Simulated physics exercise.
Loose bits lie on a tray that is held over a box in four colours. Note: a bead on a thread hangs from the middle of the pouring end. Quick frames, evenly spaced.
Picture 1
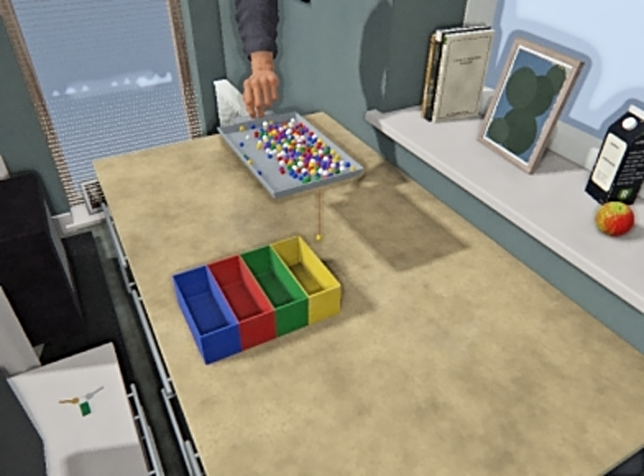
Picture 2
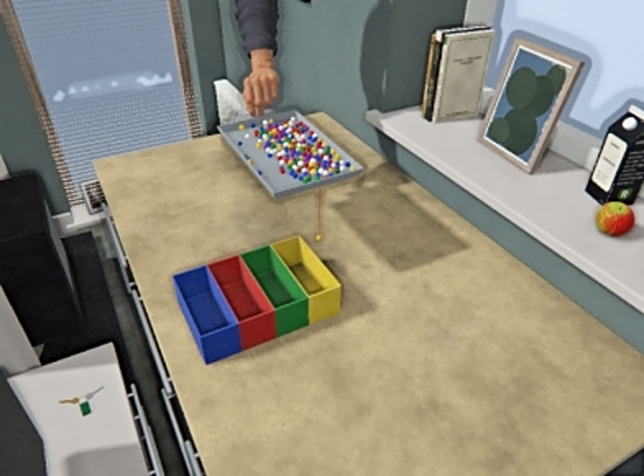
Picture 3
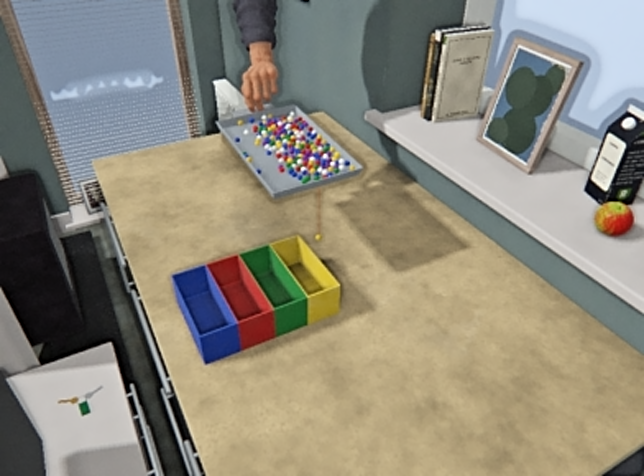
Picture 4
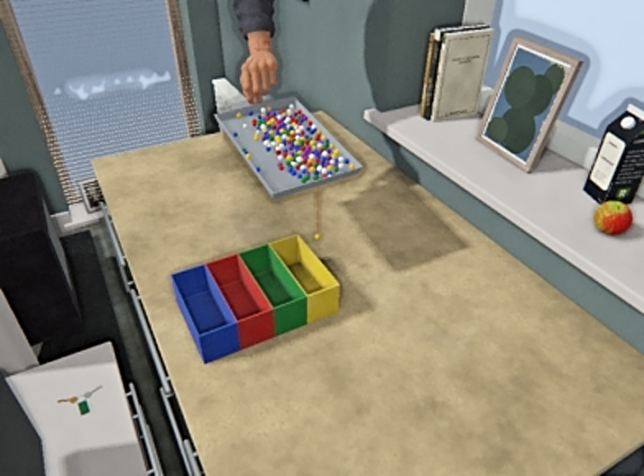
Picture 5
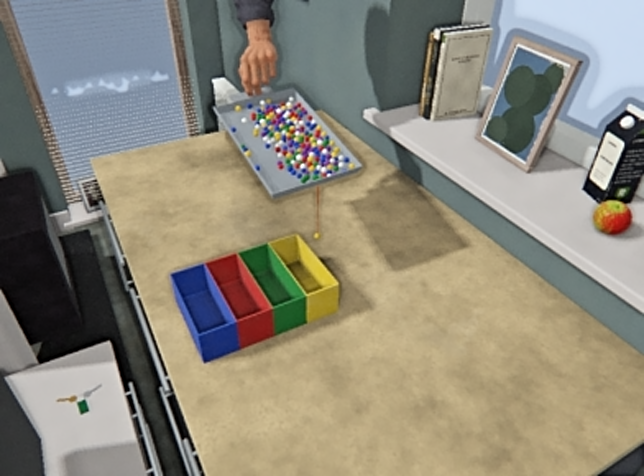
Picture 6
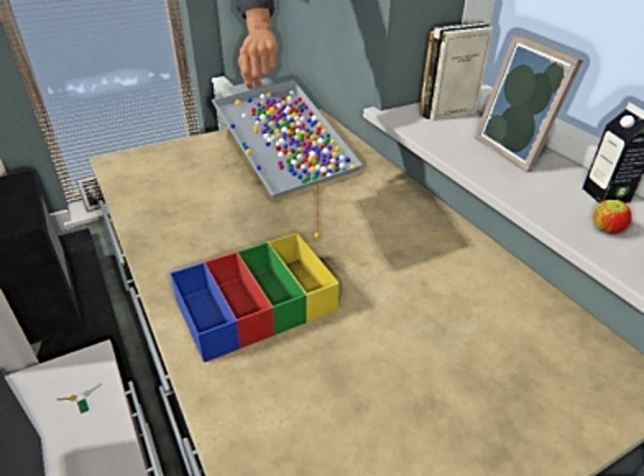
On a worktop by a window, a hand at the far end of a tray of colourful beads tilted it slightly, and the beads shifted a little, above a box with blue, red, green and yellow sections.
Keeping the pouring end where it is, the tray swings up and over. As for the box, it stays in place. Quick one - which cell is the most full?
The yellow one is.
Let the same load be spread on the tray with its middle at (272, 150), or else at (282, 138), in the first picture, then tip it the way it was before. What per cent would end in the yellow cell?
Some 40 and then some 50 per cent.
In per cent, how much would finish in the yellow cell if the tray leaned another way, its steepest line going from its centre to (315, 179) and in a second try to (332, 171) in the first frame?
Roughly 30 % in the first case and 0 % in the second.
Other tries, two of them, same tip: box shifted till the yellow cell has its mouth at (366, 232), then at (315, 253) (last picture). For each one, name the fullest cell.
First place: The blue one; second place: Green.
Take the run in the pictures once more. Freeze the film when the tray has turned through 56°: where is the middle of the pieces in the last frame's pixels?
Somewhere about pixel (300, 181).
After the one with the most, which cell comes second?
The answer here is the cell in green.
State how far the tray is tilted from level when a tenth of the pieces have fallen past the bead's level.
Near 55 degrees.
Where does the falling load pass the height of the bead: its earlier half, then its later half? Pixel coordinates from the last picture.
First around (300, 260), afterwards around (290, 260).
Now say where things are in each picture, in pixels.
In the first frame, corners of the pouring end at (275, 190) and (360, 167), level; middle of the load at (295, 148), round plastic beads; bead on its thread at (320, 238); blue cell at (221, 342); red cell at (258, 328); green cell at (292, 315); yellow cell at (324, 302).
In the second frame, corners of the pouring end at (275, 191) and (360, 167), level; middle of the load at (295, 147).
In the third frame, corners of the pouring end at (274, 191) and (359, 167), tipped barely, lowest at the left corner; middle of the load at (294, 144).
In the fourth frame, corners of the pouring end at (274, 191) and (359, 166), tipped a little, lowest at the left corner; middle of the load at (294, 140).
In the fifth frame, corners of the pouring end at (273, 192) and (359, 165), tipped a little, lowest at the left corner; middle of the load at (293, 136).
In the sixth frame, corners of the pouring end at (273, 192) and (359, 164), tipped a little, lowest at the left corner; middle of the load at (294, 134), nearly all on the move; blue cell at (219, 339); red cell at (256, 325); green cell at (290, 312); yellow cell at (322, 300).
Soon after the last picture, tray tipped steeply; most on the tray; a small part in the yellow cell; a small part in the green cell; a stray few in the red cell; a small part falling or outside the box.
A little later, tray tipped right over; a stray few on the tray; about a third in the yellow cell; about a quarter in the green cell; a stray few in the red cell; about a third falling or outside the box.
Later still, tray tipped past a quarter turn; about half in the yellow cell; about a quarter in the green cell; a stray few in the red cell; about a quarter falling or outside the box.
By the end, tray tipped past a quarter turn; about half in the yellow cell; about a quarter in the green cell; a stray few in the red cell; none in the blue cell; about a quarter outside the box.
